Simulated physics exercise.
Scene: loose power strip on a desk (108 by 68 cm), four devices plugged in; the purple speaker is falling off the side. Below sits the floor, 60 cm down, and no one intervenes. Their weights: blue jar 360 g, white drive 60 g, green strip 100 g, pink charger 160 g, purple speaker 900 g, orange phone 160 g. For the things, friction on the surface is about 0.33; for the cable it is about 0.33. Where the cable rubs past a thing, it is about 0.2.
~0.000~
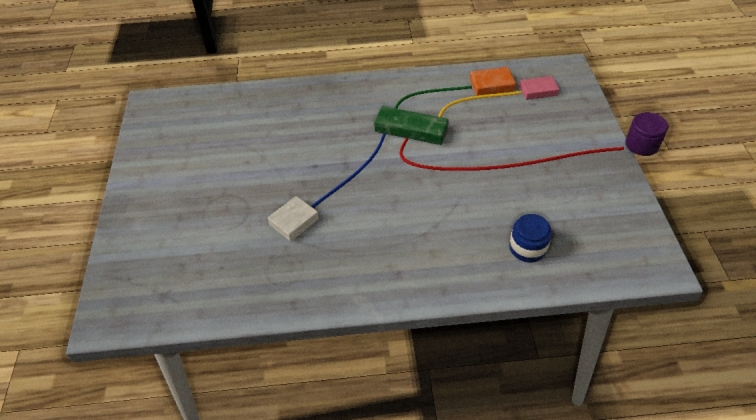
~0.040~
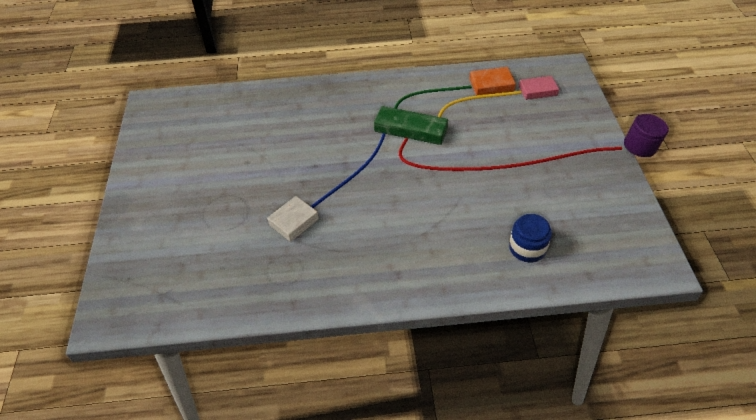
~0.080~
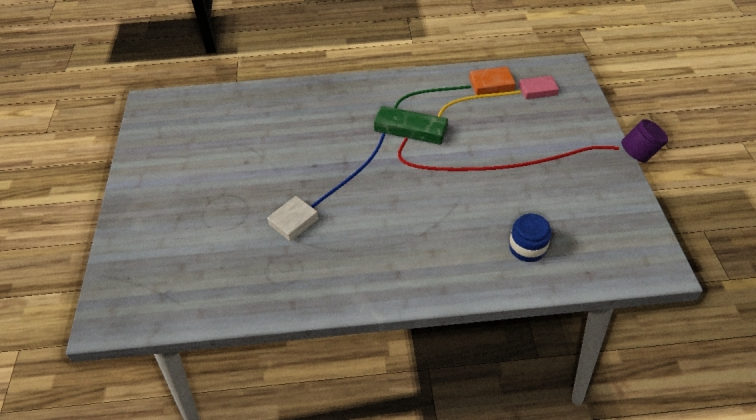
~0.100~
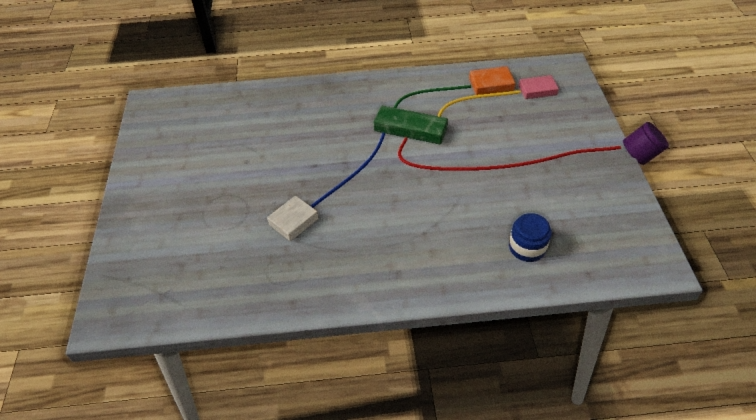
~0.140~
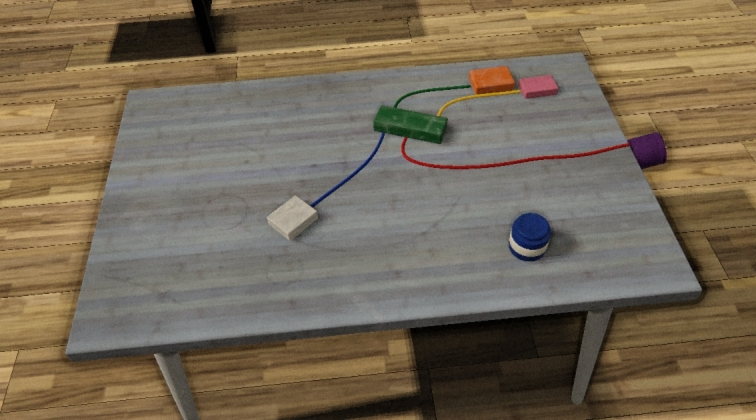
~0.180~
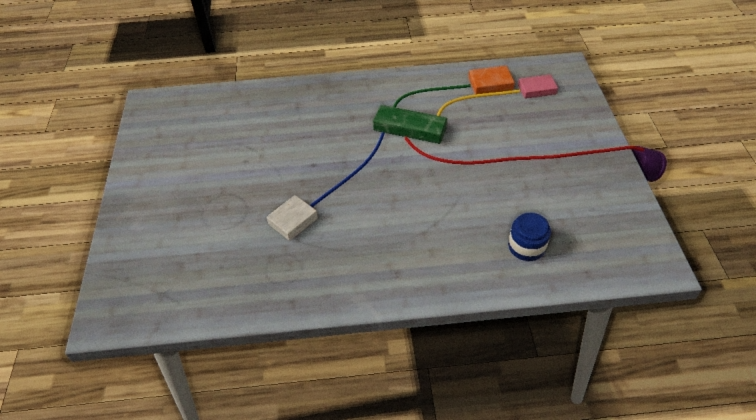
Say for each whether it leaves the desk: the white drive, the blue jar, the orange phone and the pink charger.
The white drive is going to come down; the blue jar is going to stay on the surface; the orange phone is going to come down; the pink charger is going to come down.
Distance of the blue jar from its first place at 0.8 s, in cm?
The shift amounts to about 0 centimetres.
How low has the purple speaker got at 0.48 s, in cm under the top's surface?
Depth: About 55 cm.
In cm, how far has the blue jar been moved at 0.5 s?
About 0 cm.
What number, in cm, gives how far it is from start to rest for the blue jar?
Start-to-rest distance: Some 0 cm.
At 0.5 s, the strip's end of the red cable at (643, 137); white drive 49 cm off its start, orange phone 4 cm off its start, pink charger 2 cm off its start.
At 0.8 s, the strip has left the top; white drive over the edge, orange phone on its side, 28 cm off its start, pink charger over the edge.
At 1.1 s, the strip has left the top; white drive over the edge, orange phone over the edge, pink charger over the edge.
At 1.4 s, the strip has left the top; white drive over the edge, orange phone over the edge, pink charger over the edge.
At 2.6 s, the strip has left the top; white drive over the edge, orange phone over the edge, pink charger over the edge, blue jar 0 cm off its start at (532, 225).
